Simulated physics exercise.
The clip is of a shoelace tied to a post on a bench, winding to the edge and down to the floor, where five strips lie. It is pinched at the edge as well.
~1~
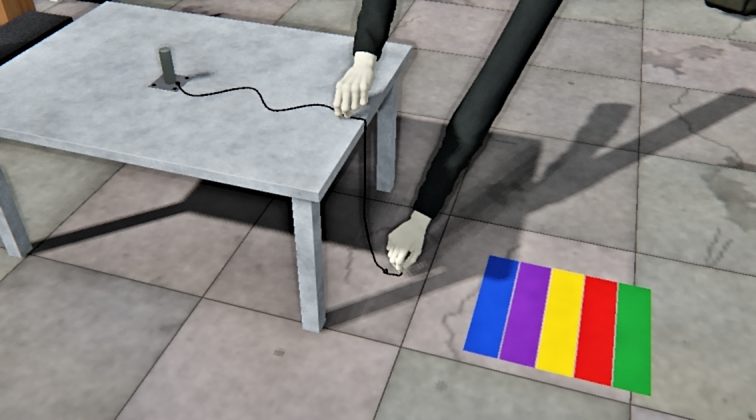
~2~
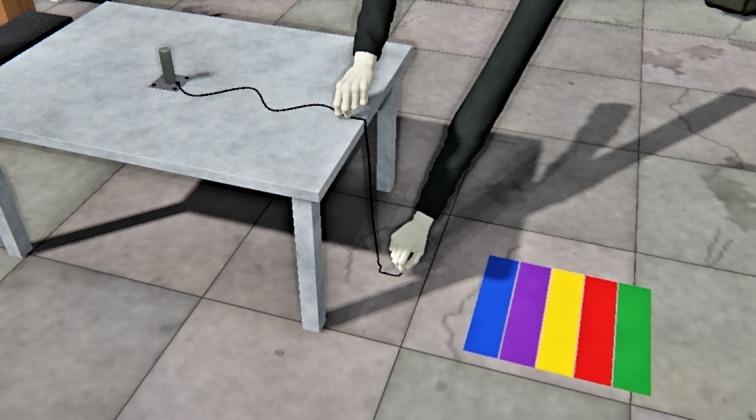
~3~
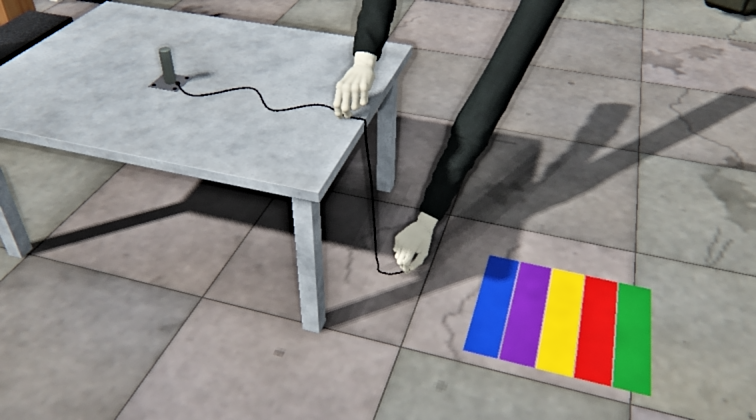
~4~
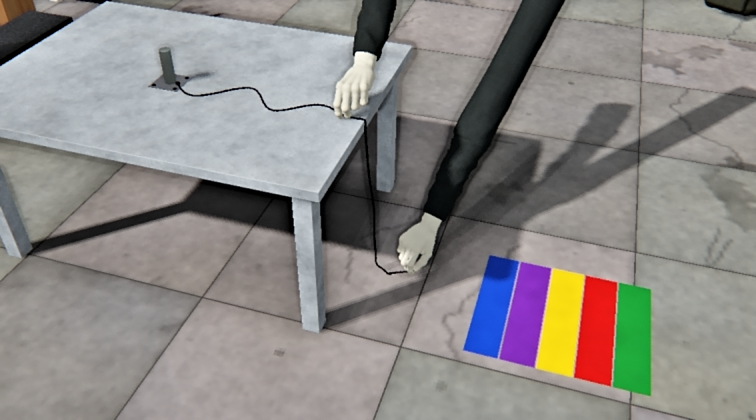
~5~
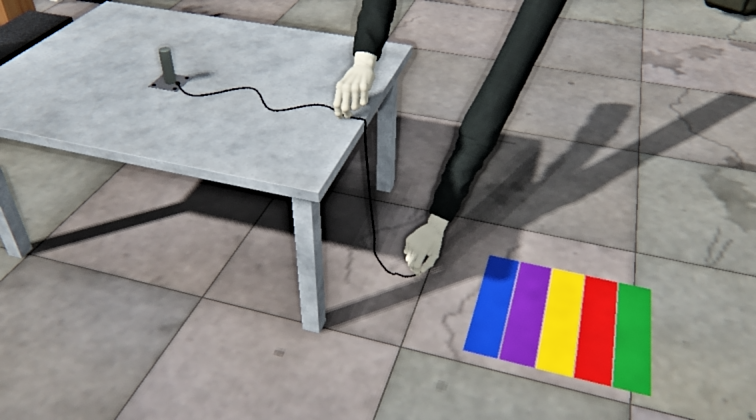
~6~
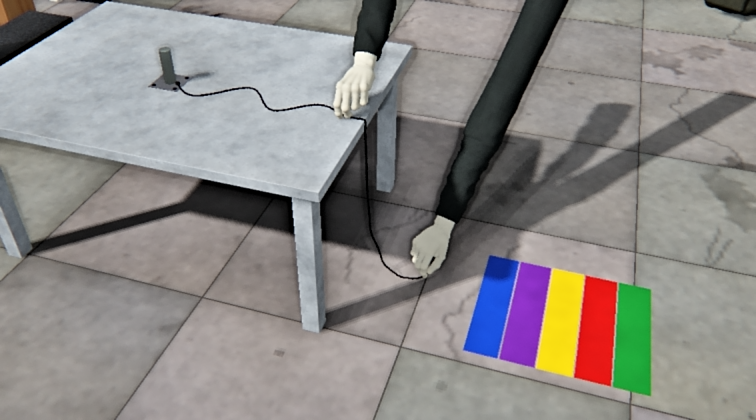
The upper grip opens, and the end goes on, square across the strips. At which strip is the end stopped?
The end stops over the yellow strip.
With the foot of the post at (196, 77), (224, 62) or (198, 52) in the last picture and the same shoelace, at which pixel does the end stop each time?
Near (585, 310), (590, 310) and (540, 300).
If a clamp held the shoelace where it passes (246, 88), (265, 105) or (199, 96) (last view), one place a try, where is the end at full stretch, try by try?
In that order: (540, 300), (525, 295) and (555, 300).
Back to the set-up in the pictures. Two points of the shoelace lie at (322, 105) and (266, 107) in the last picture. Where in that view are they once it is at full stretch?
They go to (356, 118) and to (299, 107).
Soon after, end near (495, 289); over blue.
After that, end near (538, 298); over purple.
At the stop, end near (563, 304); over yellow. It gets as far as the yellow strip.
